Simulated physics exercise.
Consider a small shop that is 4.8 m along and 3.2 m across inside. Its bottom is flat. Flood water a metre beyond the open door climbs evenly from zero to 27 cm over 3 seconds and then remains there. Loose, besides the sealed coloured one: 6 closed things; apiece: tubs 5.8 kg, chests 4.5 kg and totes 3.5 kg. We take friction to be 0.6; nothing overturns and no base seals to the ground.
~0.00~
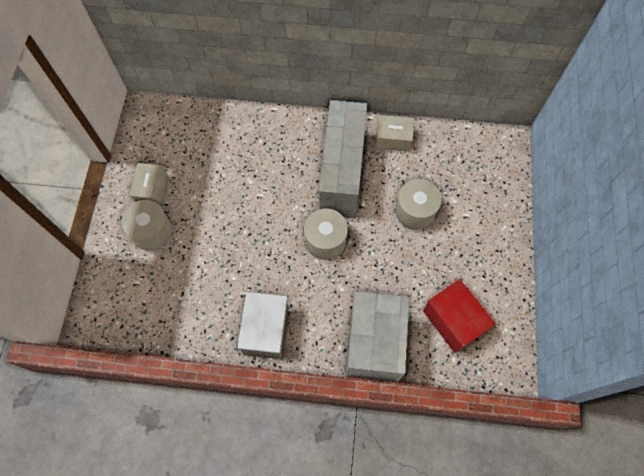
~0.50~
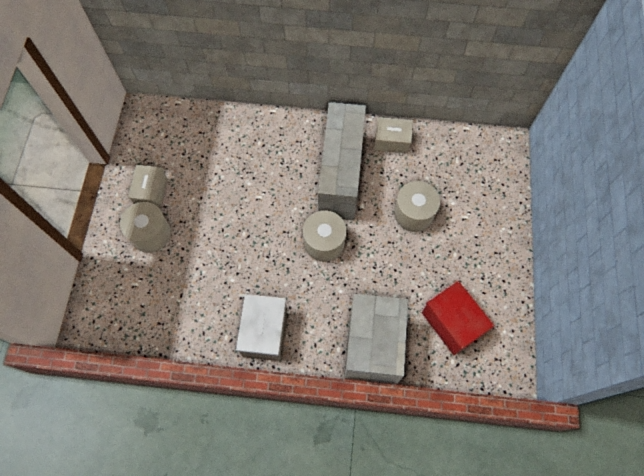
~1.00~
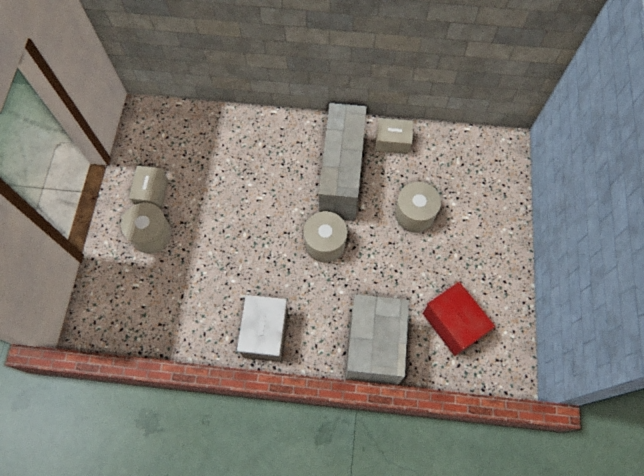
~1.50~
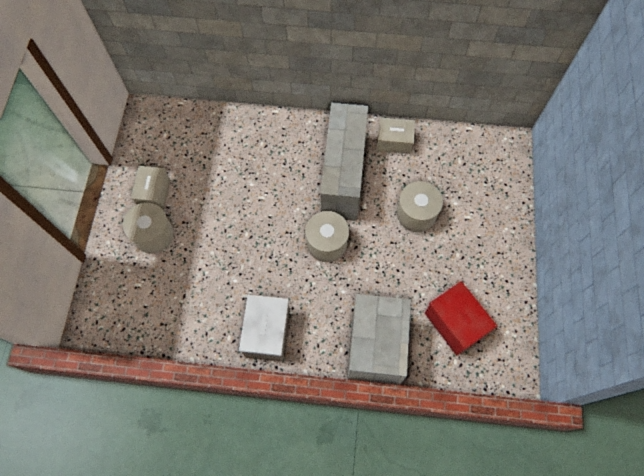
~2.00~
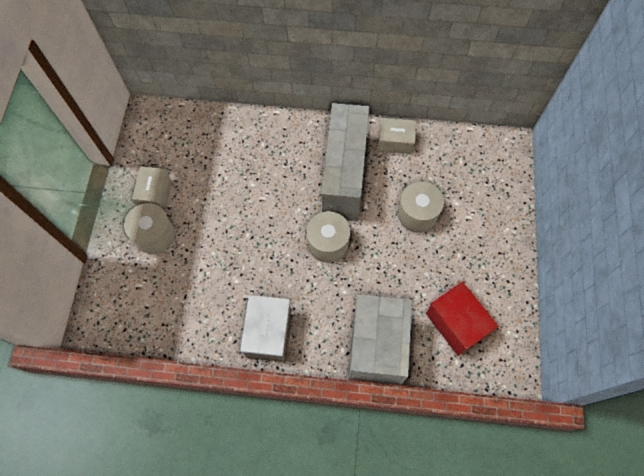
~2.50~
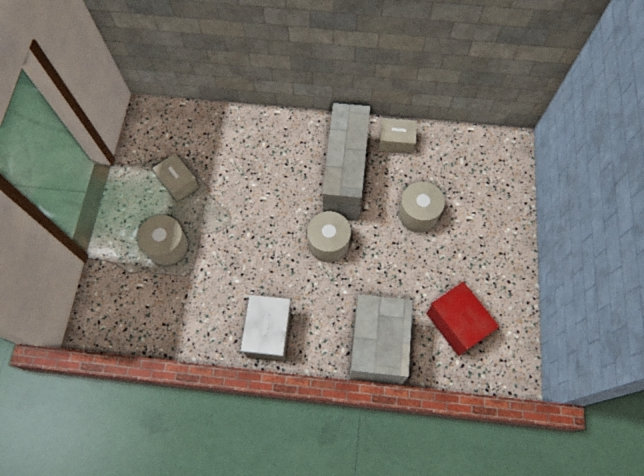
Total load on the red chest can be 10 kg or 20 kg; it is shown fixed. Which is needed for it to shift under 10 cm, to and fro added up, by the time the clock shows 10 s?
Verdict: Neither load is enough.
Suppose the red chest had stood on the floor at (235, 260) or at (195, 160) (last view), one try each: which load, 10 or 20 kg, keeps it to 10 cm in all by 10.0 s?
First try none suffices, second try none suffices.
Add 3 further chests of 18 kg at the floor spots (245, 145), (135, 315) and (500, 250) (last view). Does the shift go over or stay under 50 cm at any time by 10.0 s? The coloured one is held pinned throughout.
One by one: Too far, not far enough and too far.
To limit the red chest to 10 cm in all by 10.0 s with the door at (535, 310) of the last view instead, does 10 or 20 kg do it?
Outcome - neither pick works.
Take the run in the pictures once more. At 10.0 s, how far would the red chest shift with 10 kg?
Around 40 centimetres out of place.
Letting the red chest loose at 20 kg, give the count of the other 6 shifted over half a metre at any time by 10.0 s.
Tally: 6.
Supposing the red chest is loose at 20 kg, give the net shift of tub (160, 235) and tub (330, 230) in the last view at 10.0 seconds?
In turn: 400 cm, 150 cm.
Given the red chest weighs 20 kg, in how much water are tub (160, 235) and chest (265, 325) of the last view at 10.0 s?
Depth approx. 14 cm / 13 cm.
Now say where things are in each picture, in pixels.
In the first picture, the red chest at (462, 312), on the bottom; 0.0 m2 under water; 0 of 7 have shifted.
In the second picture, the red chest at (460, 314) rests on the ground; water covers 0.0 m2; 0 of 7 have shifted.
In the third picture, the red chest at (461, 315) rests on the ground; water covers 0.0 m2; 0 of 7 have shifted.
In the fourth picture, the red chest at (463, 314), on the bottom; 0.0 m2 under water; 0 of 7 have shifted.
In the fifth picture, the red chest at (465, 314) rests on the ground; 0.4 m2 under water; 0 of 7 have shifted.
In the sixth picture, the red chest at (465, 315) rests on the ground; 1.2 m2 under water; 2 of 7 have shifted.
After 3.5 s the red chest would be 0 cm from its start with 10 kg and 0 cm from its start with 20 kg; 0 cm of water round it then.
After 4.5 s the red chest would be 0 cm from its start with 10 kg and 0 cm from its start with 20 kg; 1 cm of water round it then.
After 7.0 s the red chest would be 57 cm from its start with 10 kg and 1 cm from its start with 20 kg; 4 cm of water round it then.
After 10.0 s the red chest would be 44 cm from its start with 10 kg and 26 cm from its start with 20 kg; 13 cm of water round it then.
